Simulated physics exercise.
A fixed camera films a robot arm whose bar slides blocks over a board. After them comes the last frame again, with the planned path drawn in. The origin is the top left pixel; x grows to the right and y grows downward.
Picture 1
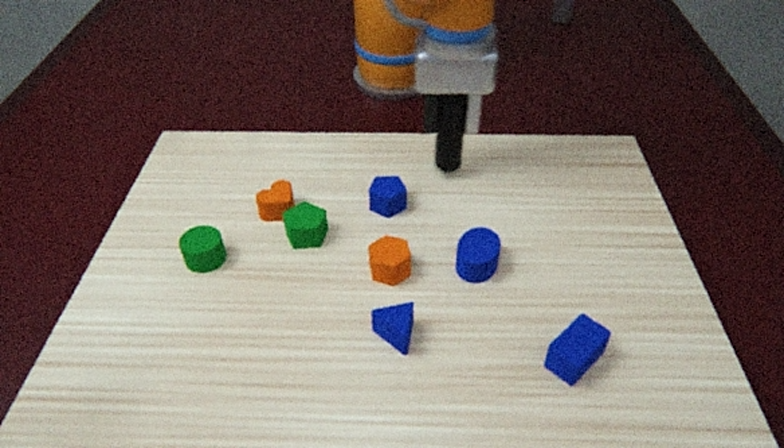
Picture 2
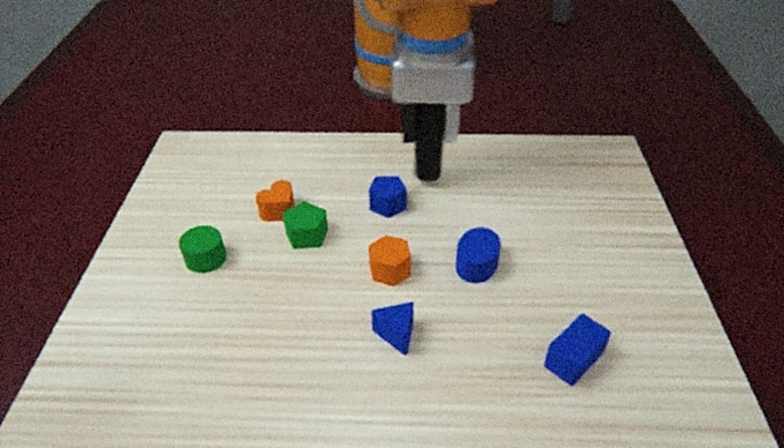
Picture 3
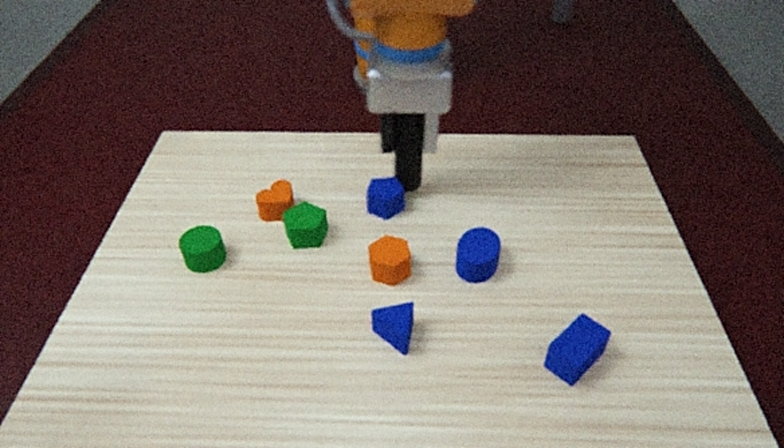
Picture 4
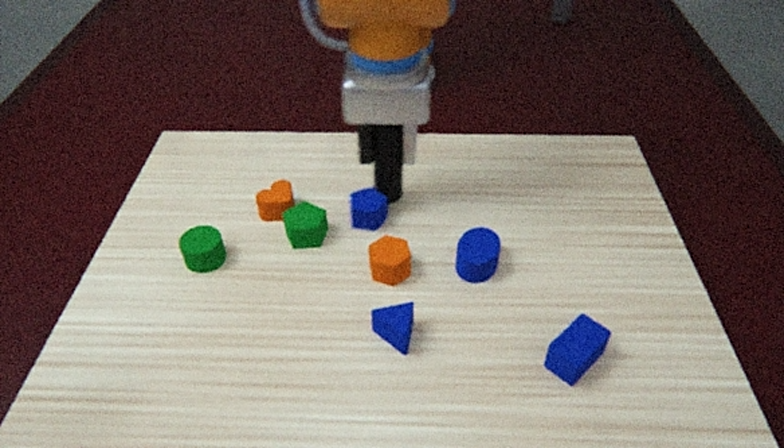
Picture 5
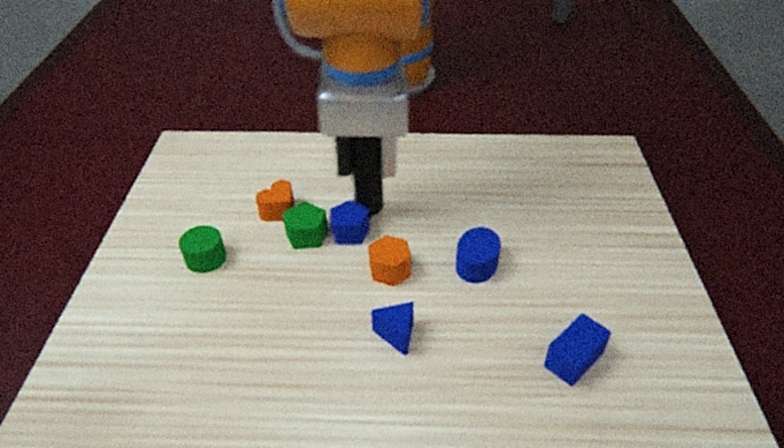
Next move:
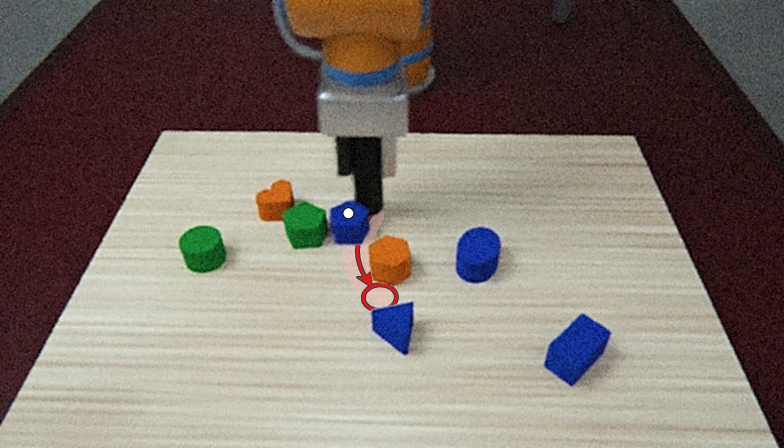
A robot arm moves in and pushes the blue pentagonal block left toward the viewer.
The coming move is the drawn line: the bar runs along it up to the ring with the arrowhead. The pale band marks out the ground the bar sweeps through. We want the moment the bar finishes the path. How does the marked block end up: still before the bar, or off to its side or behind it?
It lies beside or behind the bar.
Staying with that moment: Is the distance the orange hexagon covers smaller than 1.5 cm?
I expect not.
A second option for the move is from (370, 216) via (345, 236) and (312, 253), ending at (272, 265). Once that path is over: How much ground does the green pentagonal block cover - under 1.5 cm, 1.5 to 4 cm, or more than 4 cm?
The displacement of the green pentagonal block is 1.5-4 cm.
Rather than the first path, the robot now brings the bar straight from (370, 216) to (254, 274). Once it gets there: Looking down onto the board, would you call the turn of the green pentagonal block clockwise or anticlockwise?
From above, the green pentagonal block will be seen to turn clockwise.
Path on the board, from (370, 216) by way of (359, 241) and (361, 269) to (380, 297); the dot is on the blue pentagonal block.
What follows on the original path. One third of the way, bar (358, 234); green pentagonal block (300, 216); blue pentagonal block (328, 237), turned 30° clockwise.
Two thirds of the way, bar (361, 262); green pentagonal block (300, 216); blue pentagonal block (322, 242), turned 40° clockwise; orange hexagon (397, 255), turned 30° anticlockwise.
At the end, bar (380, 290); green pentagonal block (300, 216); blue pentagonal block (322, 242), turned 40° clockwise; orange hexagon (411, 262), turned 75° anticlockwise; blue three-sided block in place.
